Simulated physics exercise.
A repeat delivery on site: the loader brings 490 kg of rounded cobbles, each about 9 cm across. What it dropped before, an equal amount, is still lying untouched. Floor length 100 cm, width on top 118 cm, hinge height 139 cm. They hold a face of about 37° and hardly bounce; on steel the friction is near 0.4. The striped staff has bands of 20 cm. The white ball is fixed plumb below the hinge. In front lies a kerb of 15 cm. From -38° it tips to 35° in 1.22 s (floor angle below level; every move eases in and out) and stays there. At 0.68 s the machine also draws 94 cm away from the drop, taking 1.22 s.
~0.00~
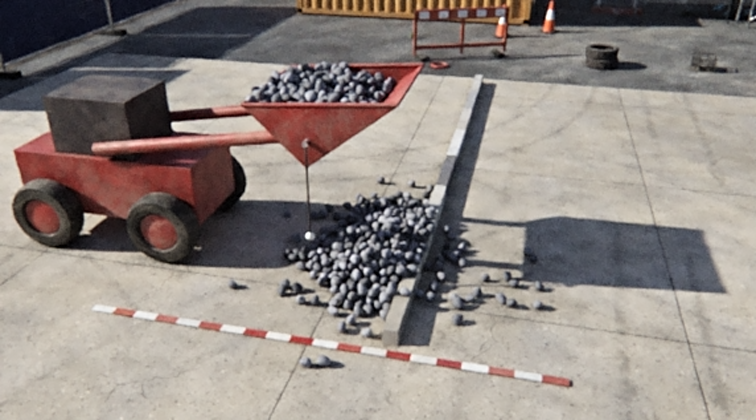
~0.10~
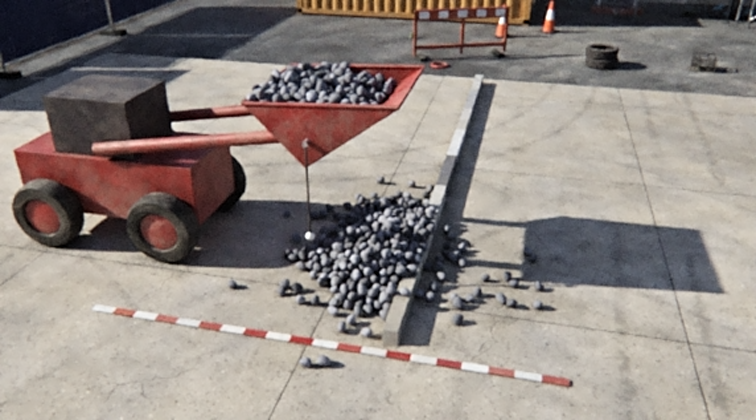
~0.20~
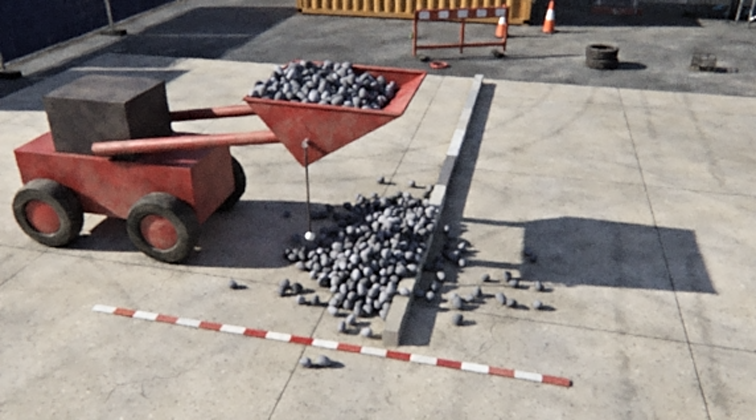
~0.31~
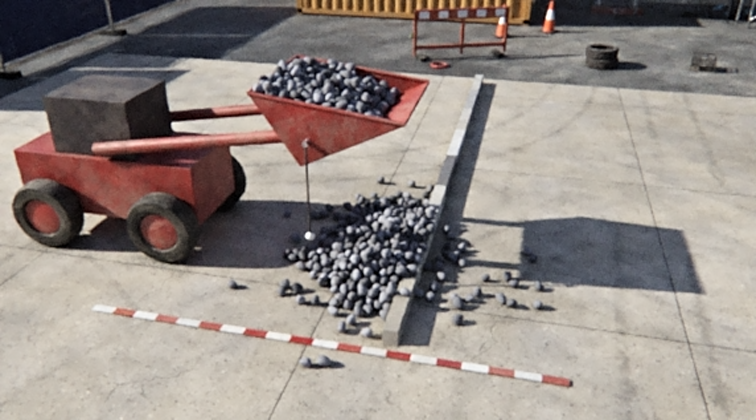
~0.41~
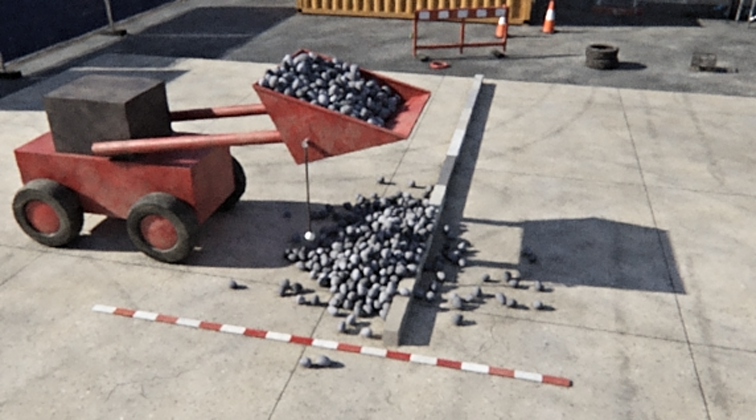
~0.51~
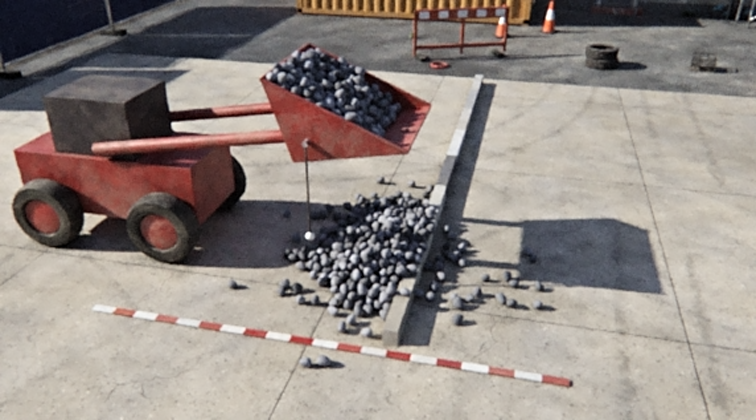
A red bucket heaped with gray stones, held out by a four-wheeled loader, slowly tilted its right edge downward above a low kerb and an earlier stone pile, while the loader's body stayed still.
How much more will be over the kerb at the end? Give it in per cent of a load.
Roughly 18 per cent of a load more.
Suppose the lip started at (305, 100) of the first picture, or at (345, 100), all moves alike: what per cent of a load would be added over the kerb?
Near 0 per cent from the first place, 0 from the second.
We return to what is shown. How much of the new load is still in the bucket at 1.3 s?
Roughly 35 per cent is still inside.
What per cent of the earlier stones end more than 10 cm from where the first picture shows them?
About 15 per cent.
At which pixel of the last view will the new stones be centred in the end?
Near (366, 240).
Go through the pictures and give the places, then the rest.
Lip at (398, 105), floor tilted -38°, highest stones at (324, 72). The earlier load is highest near (390, 234), 30 cm above ground level, 94 % on this side of the kerb, 6 % over the kerb, in the first frame.
Lip at (399, 108), floor tilted -37°, highest stones at (325, 72); the stones move at 0.1 m/s on average, in the second frame.
Lip at (402, 115), floor tilted -33°, highest stones at (307, 72); the stones move at 0.2 m/s on average, in the third frame.
Lip at (405, 125), floor tilted -27°, highest stones at (300, 66); the stones move at 0.3 m/s on average, in the fourth frame.
The bucket is at -19°, its lip at (407, 138); the top of the load is at (302, 63); the stones move at 0.4 m/s on average, in the fifth frame.
Lip at (408, 153), floor tilted -10°, highest stones at (309, 57); the stones move at 0.4 m/s on average, in the sixth frame.
After 0.9 s the floor is at 24°; in per cent of one load, 100 in the bucket, 94 on this side of the kerb, 6 over the kerb; the foremost stones are at (522, 282).
After 1.3 s the floor is at 35°; in per cent of one load, 35 in the bucket, 157 on this side of the kerb, 8 over the kerb; the foremost stones are at (522, 282).
After 2.3 s the floor is at 35°; in per cent of one load, 0 in the bucket, 176 on this side of the kerb, 24 over the kerb; the foremost stones are at (531, 262).
After 5.1 s the floor is at 35°; in per cent of one load, 0 in the bucket, 176 on this side of the kerb, 24 over the kerb; the foremost stones are at (531, 262). Net gain over the kerb, 18.
